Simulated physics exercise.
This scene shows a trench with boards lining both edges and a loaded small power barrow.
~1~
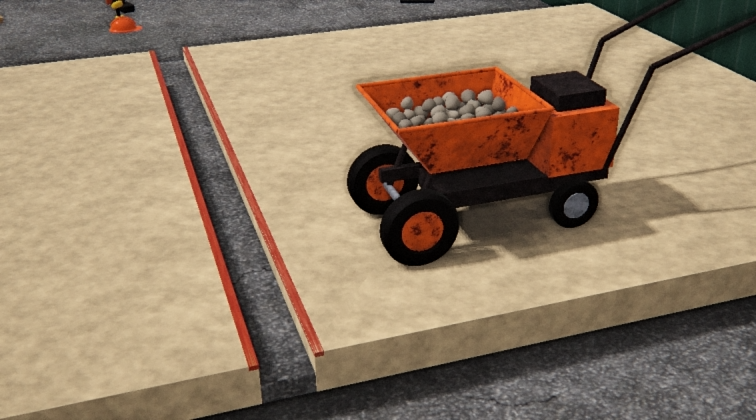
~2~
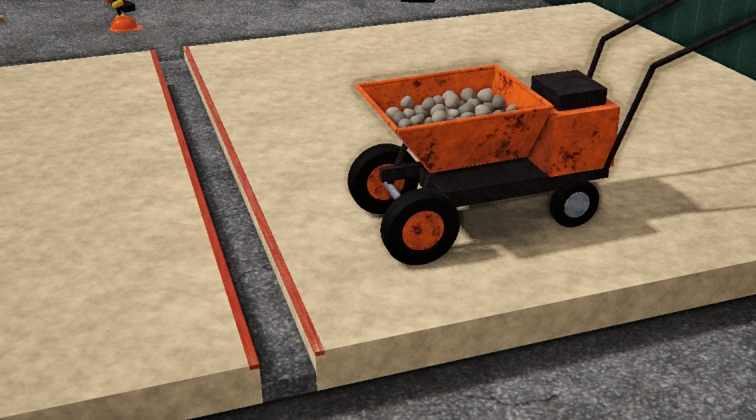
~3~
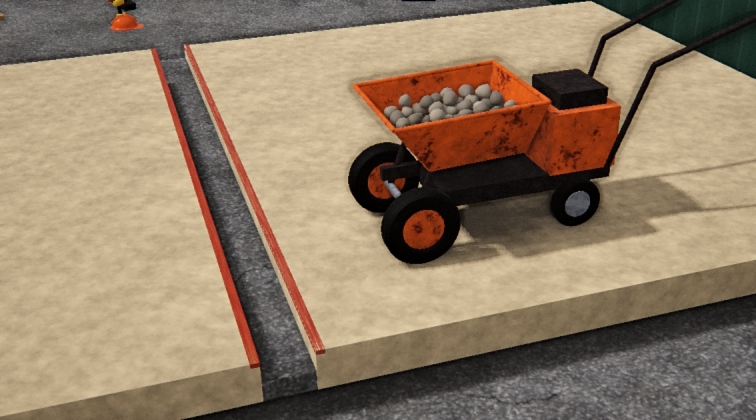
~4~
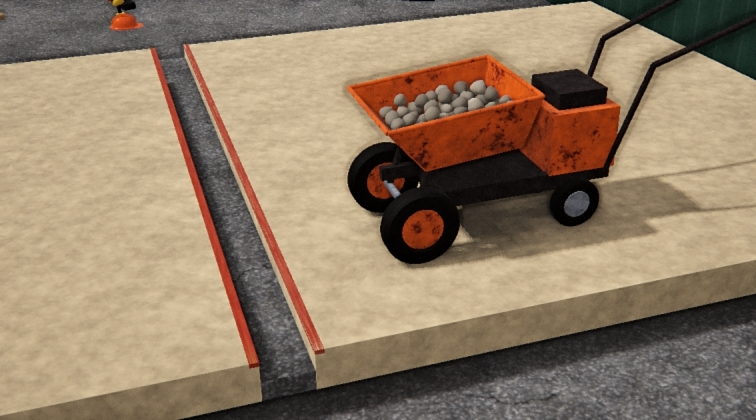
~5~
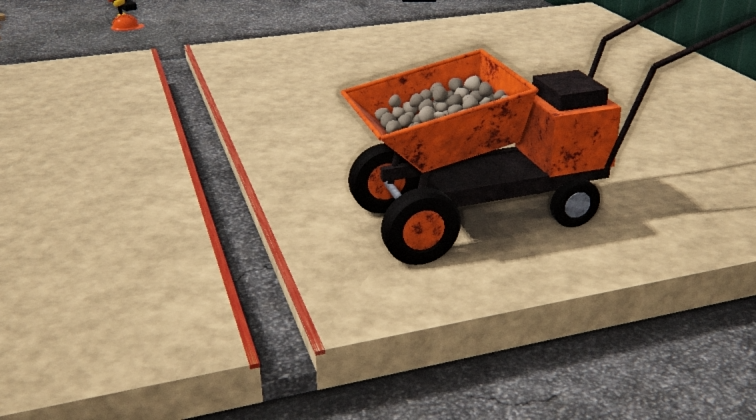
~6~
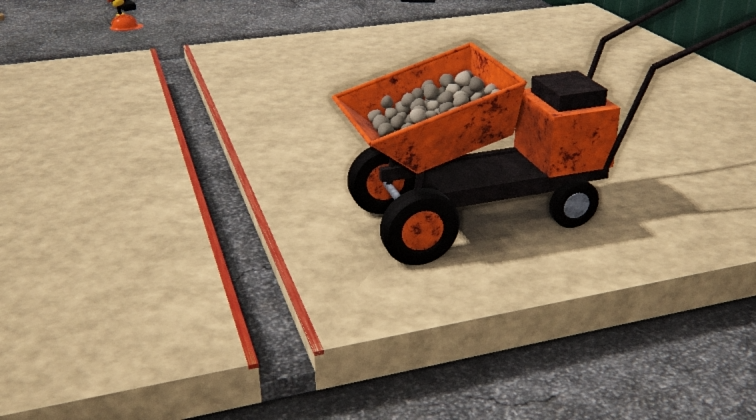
An orange power barrow loaded with river pebbles stands beside a narrow board-edged trench, its skip slowly tilting forward to the left.
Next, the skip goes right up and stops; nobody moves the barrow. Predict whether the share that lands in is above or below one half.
Most of the load will go into the trench.
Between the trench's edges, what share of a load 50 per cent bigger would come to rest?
It would be around 60 per cent.
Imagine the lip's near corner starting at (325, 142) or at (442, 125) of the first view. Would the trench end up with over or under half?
A minority, then a minority.
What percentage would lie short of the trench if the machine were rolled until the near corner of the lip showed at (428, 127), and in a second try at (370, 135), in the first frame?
That would be roughly 50 in a hundred and then roughly 0 in a hundred.
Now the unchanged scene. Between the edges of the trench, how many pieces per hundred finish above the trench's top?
About 35 per cent.
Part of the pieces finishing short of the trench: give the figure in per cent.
My estimate is close to 20 in a hundred.
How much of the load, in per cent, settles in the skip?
Roughly 0 percent.
Shortly afterwards, skip tipped steeply; the whole lot in the skip.
Next, skip tipped right over; the bulk in the skip; a little short of the trench; only a few in or heaped over the trench; only a few falling.
Some moments later, skip tipped right over; a little in the skip; near a quarter short of the trench; near two thirds in or heaped over the trench; only a few beyond it.
In the end, skip tipped right over; only a few in the skip; near a quarter short of the trench; near two thirds in or heaped over the trench; a little beyond it.
